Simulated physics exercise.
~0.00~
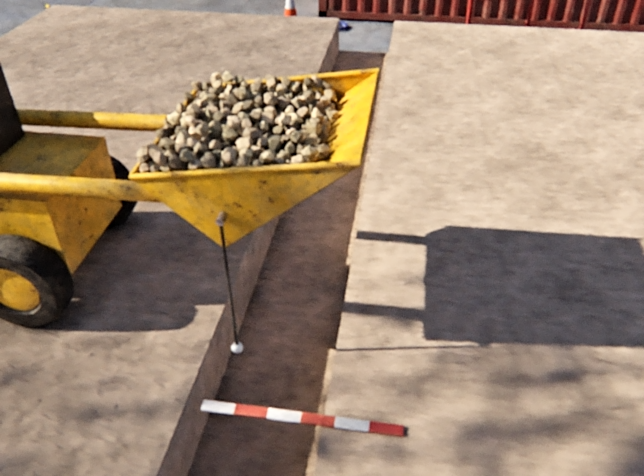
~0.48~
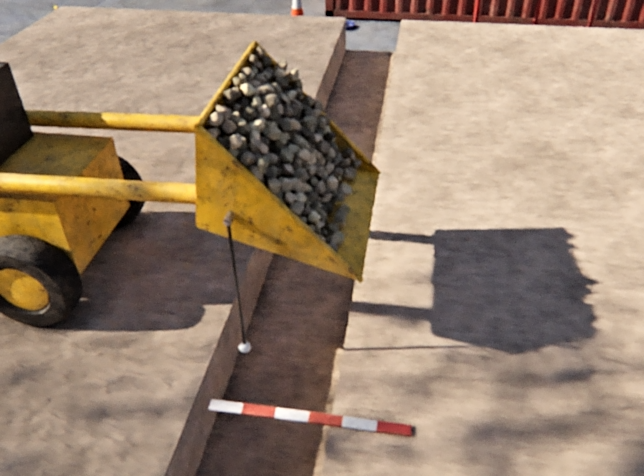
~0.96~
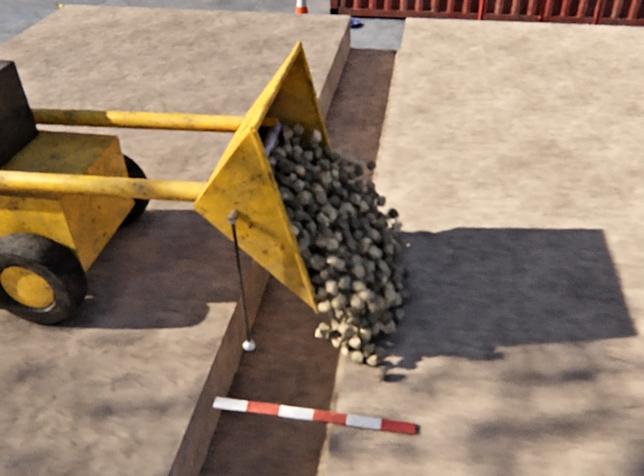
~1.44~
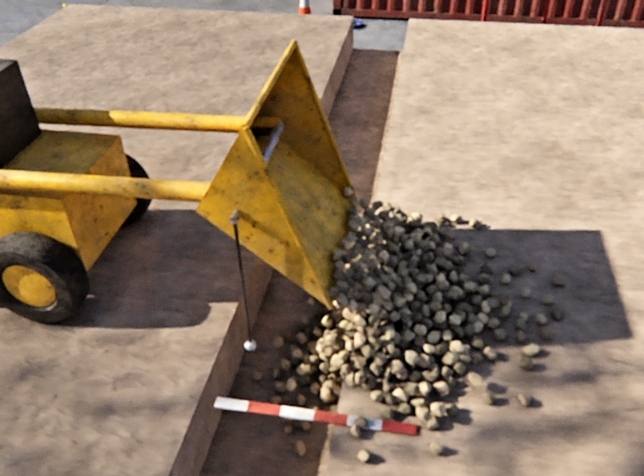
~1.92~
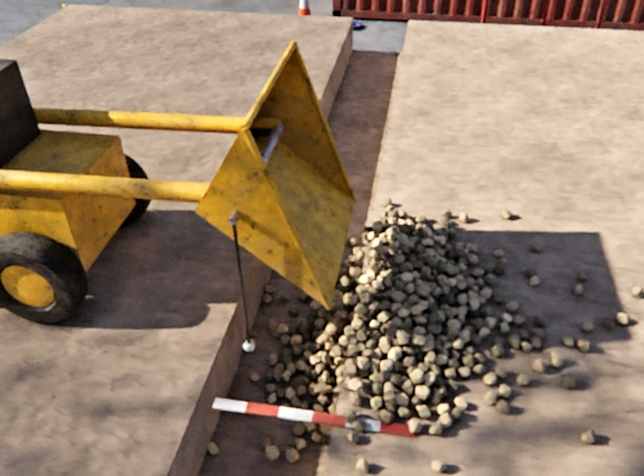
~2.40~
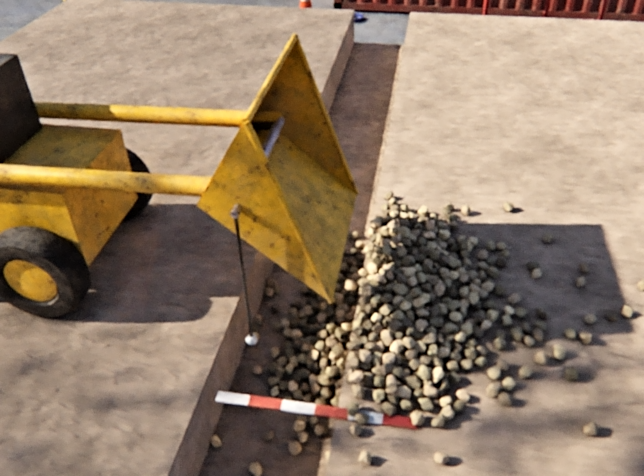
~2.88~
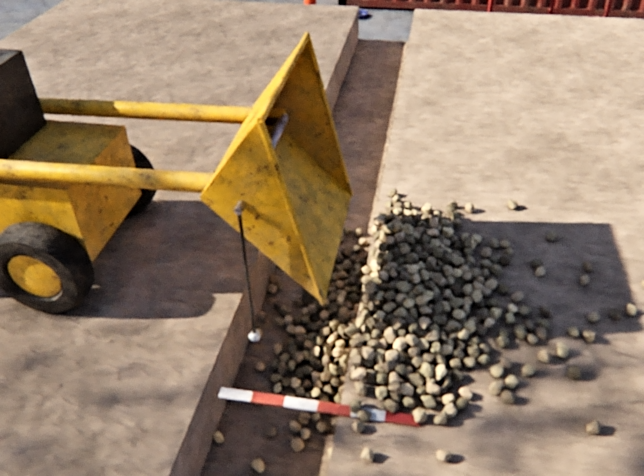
A yellow loader tips its bucket, spilling all its stones partly into a trench, mostly beyond.
